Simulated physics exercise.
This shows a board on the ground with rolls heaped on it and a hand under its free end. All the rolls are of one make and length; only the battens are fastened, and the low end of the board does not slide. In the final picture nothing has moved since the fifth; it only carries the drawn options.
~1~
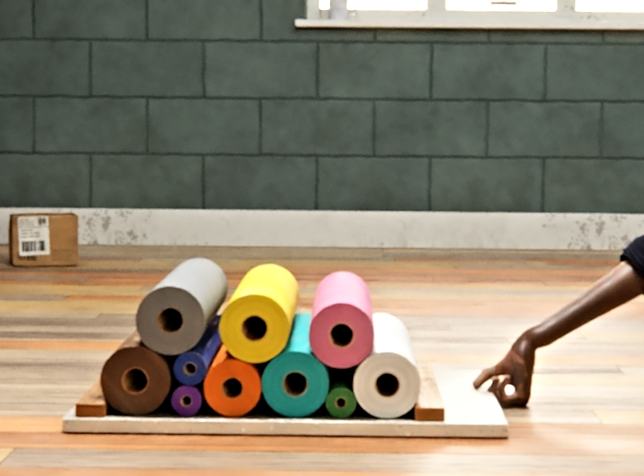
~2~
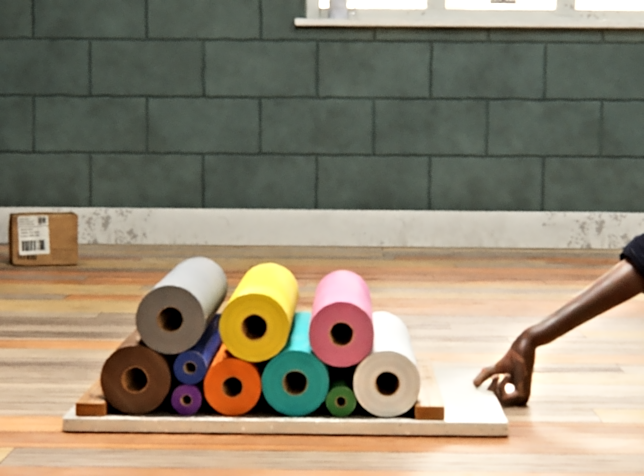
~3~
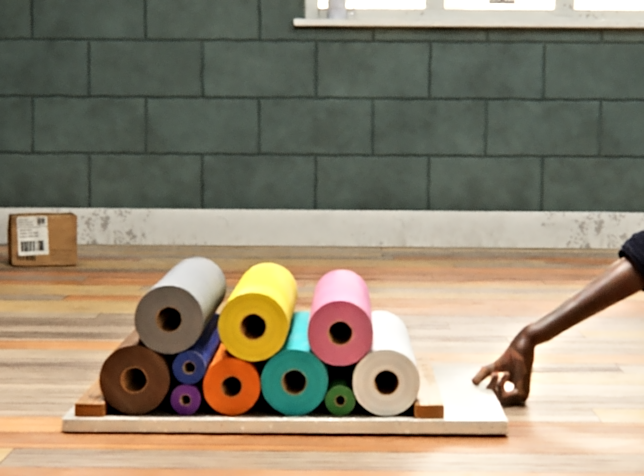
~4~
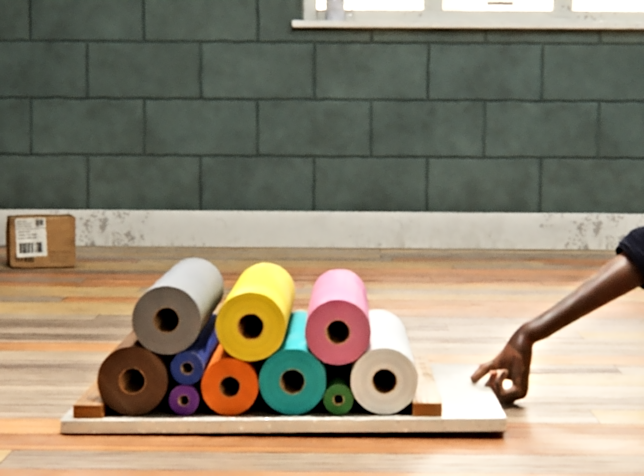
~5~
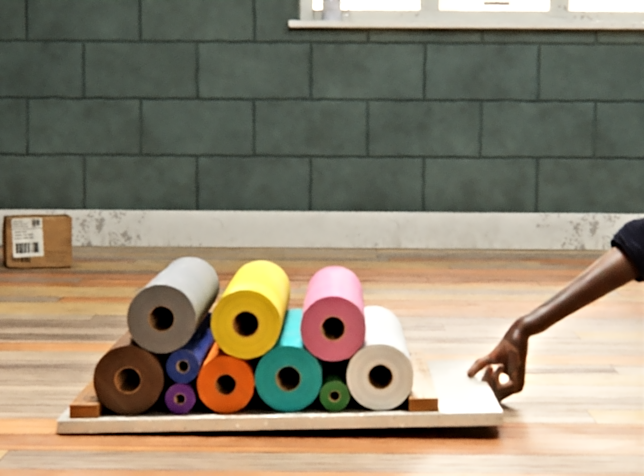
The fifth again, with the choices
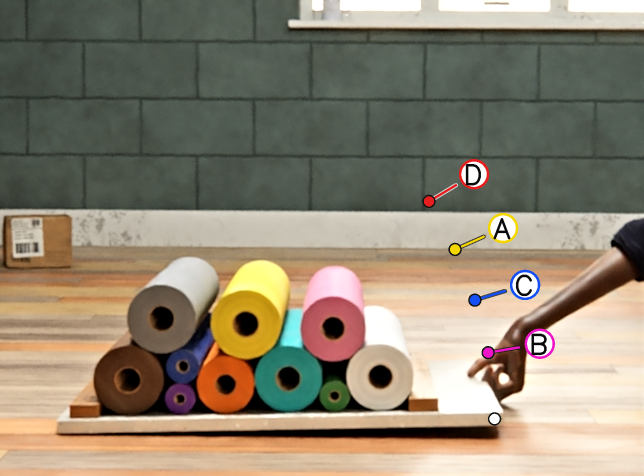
A dark-skinned hand reaching in from the right pinches the free end of a pale board and raises it very slightly, while the view drifts a touch. The board lies on a wooden floor, seen side-on before a grey-green block wall, with a cardboard box at left. Grey, yellow and pink rolls rest above brown, blue, purple, orange, turquoise, green and white ones, keeping their places between wooden battens.
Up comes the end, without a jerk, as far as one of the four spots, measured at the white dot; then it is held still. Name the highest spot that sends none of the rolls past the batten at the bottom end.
At most to C.
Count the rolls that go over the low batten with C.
At C the number is none.
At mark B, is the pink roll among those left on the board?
Yes.
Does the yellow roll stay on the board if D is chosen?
No.
On the copy, A at (455, 249); B at (488, 353); C at (475, 300); D at (429, 201); the white dot at (495, 419).
On C. First, board at 13°.
Then, board at 17°.
Finally, board at 17°, none over the low batten.
By contrast, A four over the low batten (brown, yellow, blue, grey); B none over the low batten; D four over the low batten (brown, yellow, blue, grey).
